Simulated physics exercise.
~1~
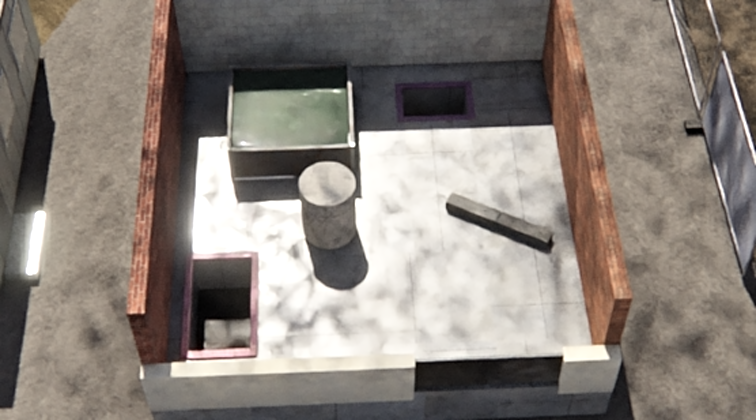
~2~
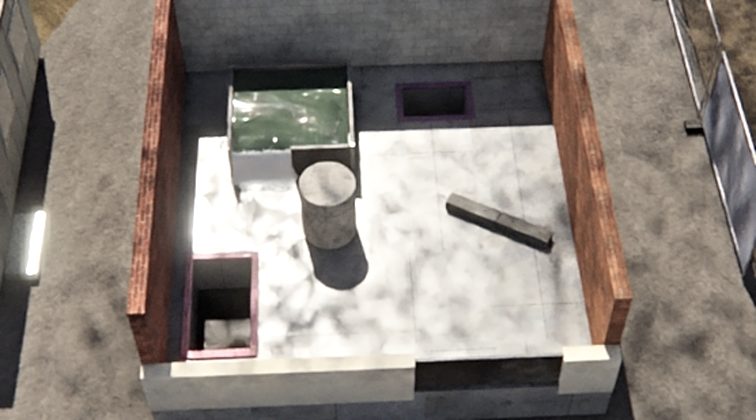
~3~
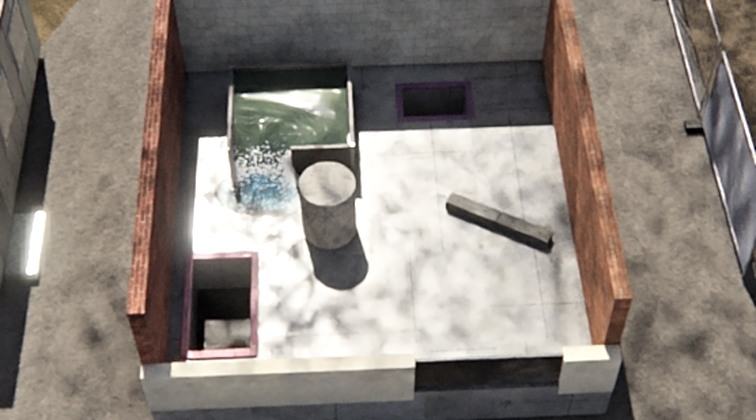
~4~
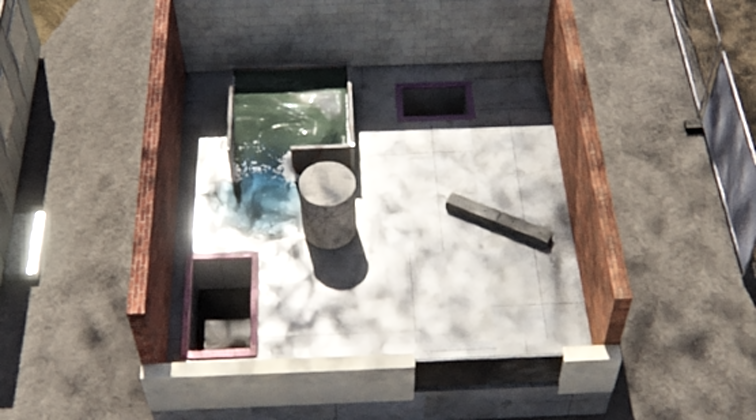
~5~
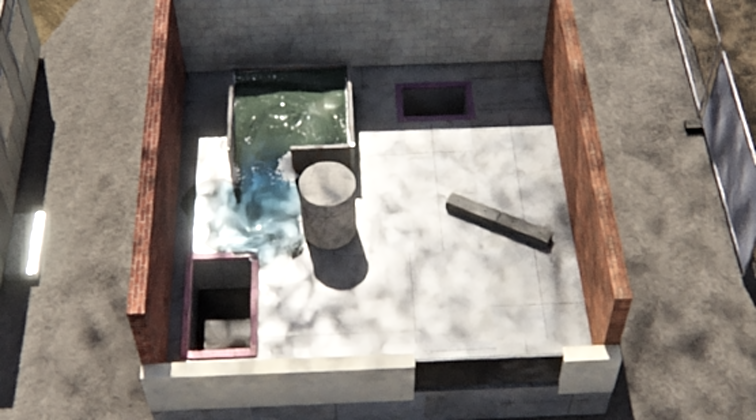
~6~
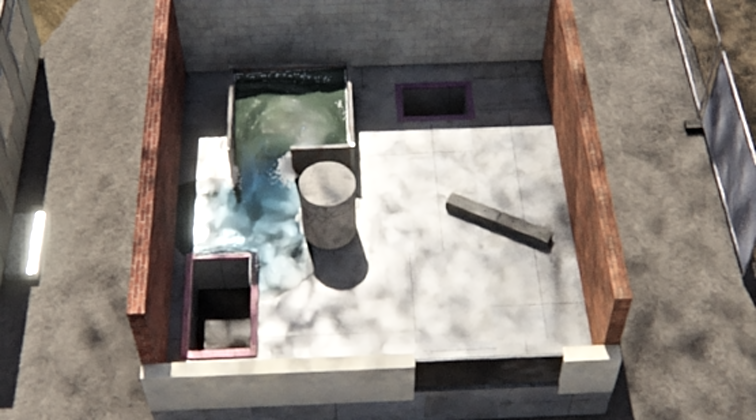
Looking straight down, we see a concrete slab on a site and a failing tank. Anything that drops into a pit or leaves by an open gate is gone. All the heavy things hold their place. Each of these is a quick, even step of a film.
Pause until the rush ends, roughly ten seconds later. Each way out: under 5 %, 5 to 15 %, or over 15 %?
At the end, the gate is going to fail to get to five per cent, the purple pit is going to fail to get to five per cent, the pink pit is going to fail to stay at fifteen per cent or less.
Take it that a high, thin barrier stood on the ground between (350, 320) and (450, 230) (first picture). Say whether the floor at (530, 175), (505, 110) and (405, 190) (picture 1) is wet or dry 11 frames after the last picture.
Taken in turn, the three points are unsoaked, unsoaked and unsoaked.
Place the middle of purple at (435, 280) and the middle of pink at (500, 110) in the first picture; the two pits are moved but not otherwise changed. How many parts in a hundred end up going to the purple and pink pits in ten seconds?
Breakdown: Purple 15%, pink 0%.
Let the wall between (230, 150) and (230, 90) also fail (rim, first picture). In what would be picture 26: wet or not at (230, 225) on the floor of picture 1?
Outcome: Swamped.
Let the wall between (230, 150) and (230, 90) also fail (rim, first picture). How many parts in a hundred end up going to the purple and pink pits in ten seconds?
Shares: Purple at 12 percent, pink at 25 percent.
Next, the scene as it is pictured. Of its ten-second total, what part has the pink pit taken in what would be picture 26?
My estimate is close to 55 per cent.
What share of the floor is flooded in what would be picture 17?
Close to 30 %.
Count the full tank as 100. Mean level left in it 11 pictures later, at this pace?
I make it 54 per cent.
A moment on, water covers 20 % of the floor; the gate 0 %, the purple pit 0 %, the pink pit 5 %.
Next, water covers 30 % of the floor; the gate 0 %, the purple pit 0 %, the pink pit 12 %.
Then, water covers 35 % of the floor; the gate 0 %, the purple pit 0 %, the pink pit 22 %.
Later, water covers 55 % of the floor; the gate 0 %, the purple pit 0 %, the pink pit 35 %.
In the end, water covers 80 % of the floor; the gate 0 %, the purple pit 0 %, the pink pit 41 %.
